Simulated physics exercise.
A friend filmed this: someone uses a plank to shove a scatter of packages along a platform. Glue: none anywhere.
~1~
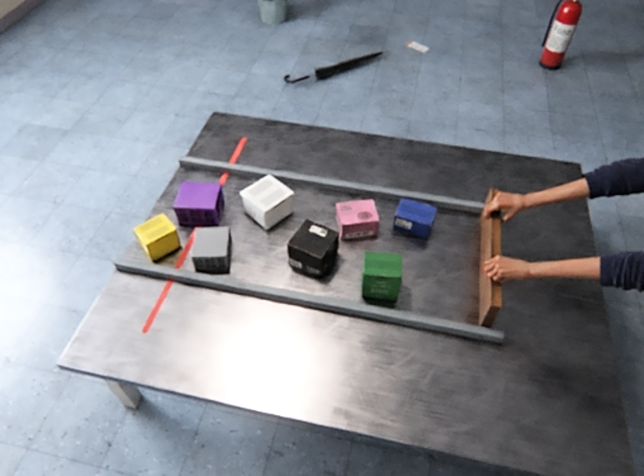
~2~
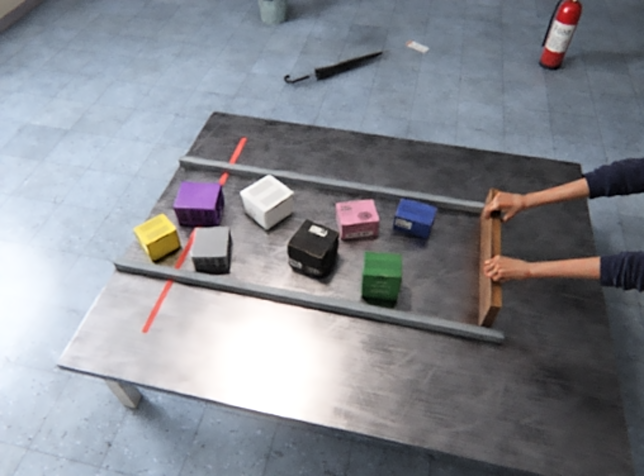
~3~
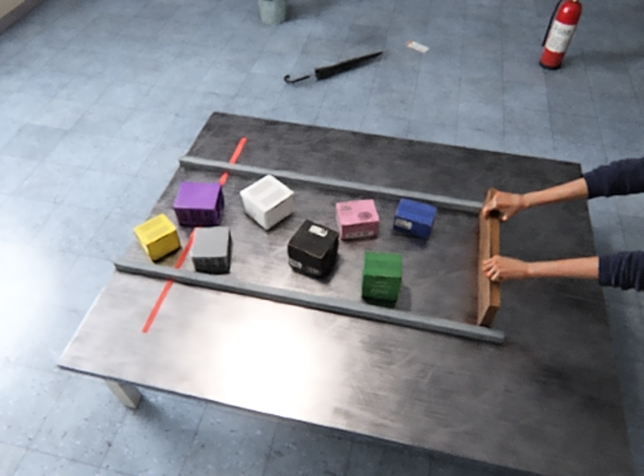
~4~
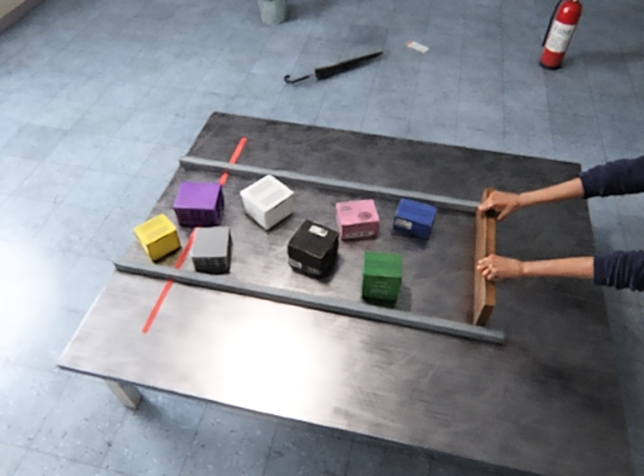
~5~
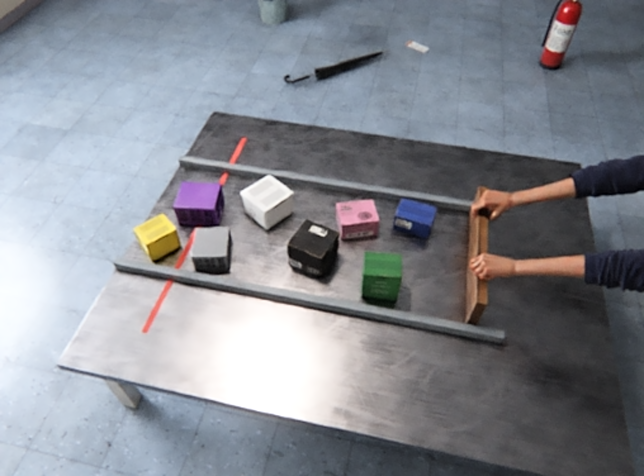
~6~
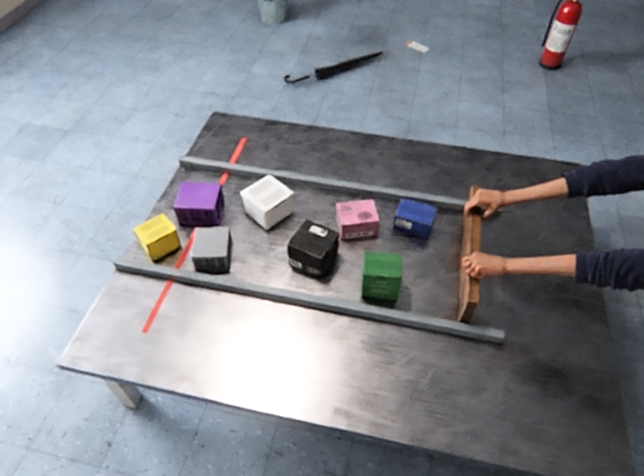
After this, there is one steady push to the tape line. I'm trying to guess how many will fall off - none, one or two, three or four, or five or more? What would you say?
Three or four tumble down.
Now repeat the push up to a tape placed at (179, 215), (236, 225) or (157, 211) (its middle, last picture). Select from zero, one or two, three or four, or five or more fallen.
In order: More than four, then just one or two, then 5 or more.
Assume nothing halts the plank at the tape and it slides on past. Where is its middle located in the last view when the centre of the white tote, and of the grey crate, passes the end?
The middle would be close to (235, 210) and then close to (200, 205).
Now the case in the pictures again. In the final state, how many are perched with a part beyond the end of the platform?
The number would be 1.
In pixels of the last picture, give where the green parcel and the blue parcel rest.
They come to rest around (165, 236) and (197, 185).
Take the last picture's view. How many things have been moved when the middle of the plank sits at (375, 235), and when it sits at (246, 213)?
In order, the tallies are 3 and 8.
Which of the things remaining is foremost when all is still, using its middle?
Answer: The grey crate.
Soon after, none off yet; yellow tote at rest near (158, 238); purple crate at rest near (200, 204); grey crate at rest near (212, 249).
In the end, the number that fall off is three or four; gone, pink box, white tote, purple crate and yellow tote.
